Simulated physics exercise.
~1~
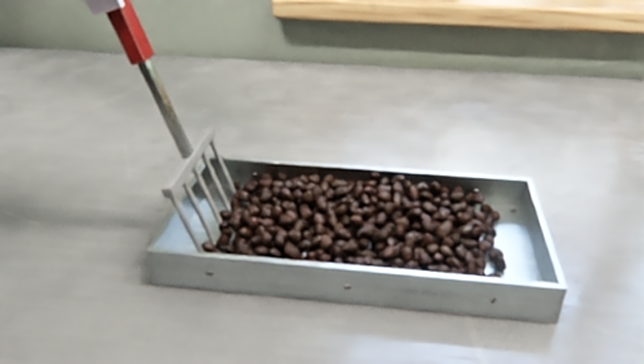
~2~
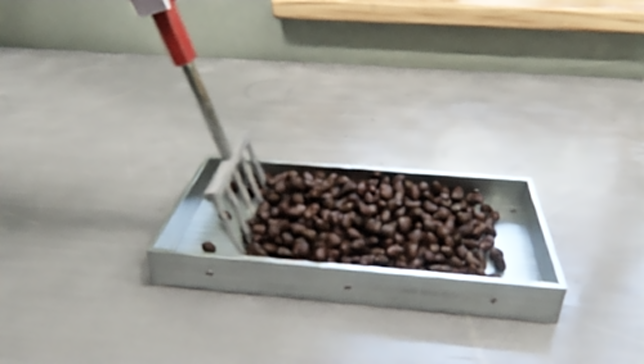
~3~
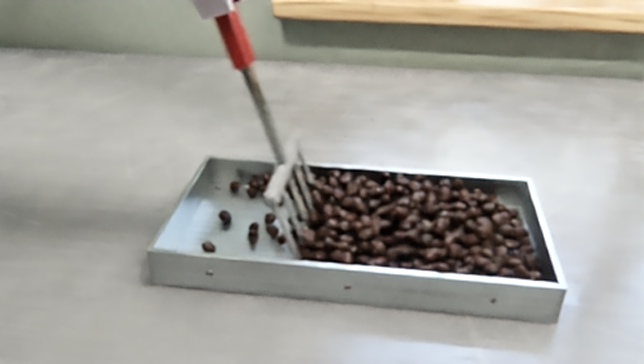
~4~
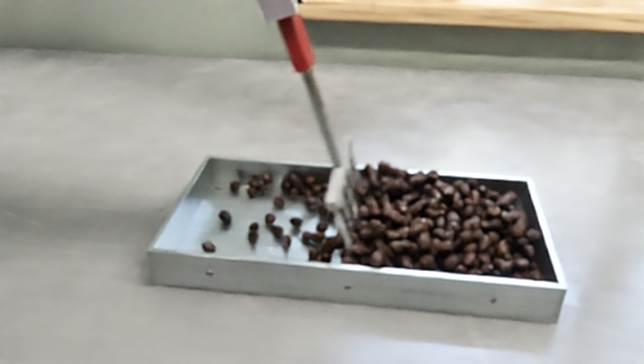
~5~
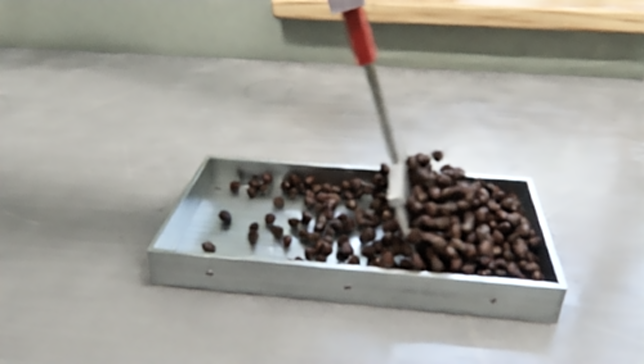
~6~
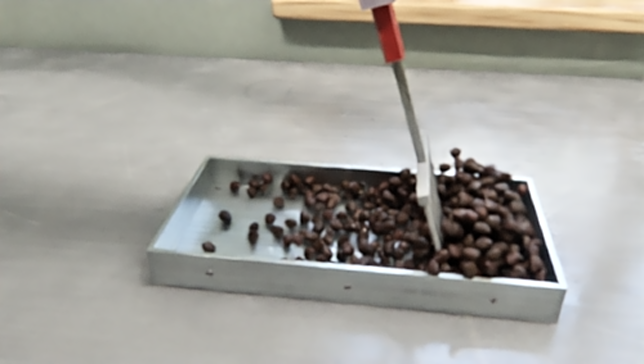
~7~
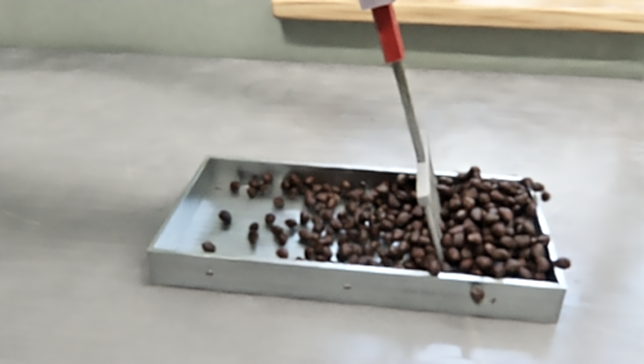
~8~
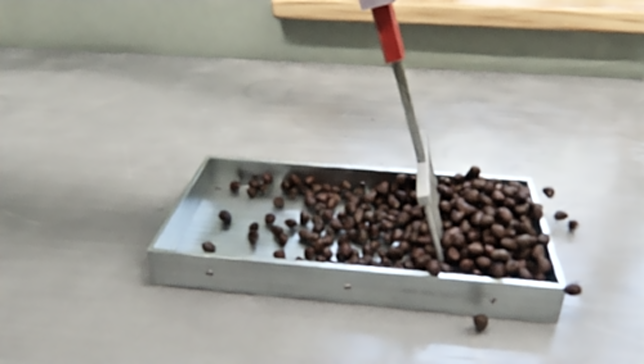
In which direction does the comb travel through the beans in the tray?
The comb travels to the right, pushing the beans toward that end of the tray before it stops.
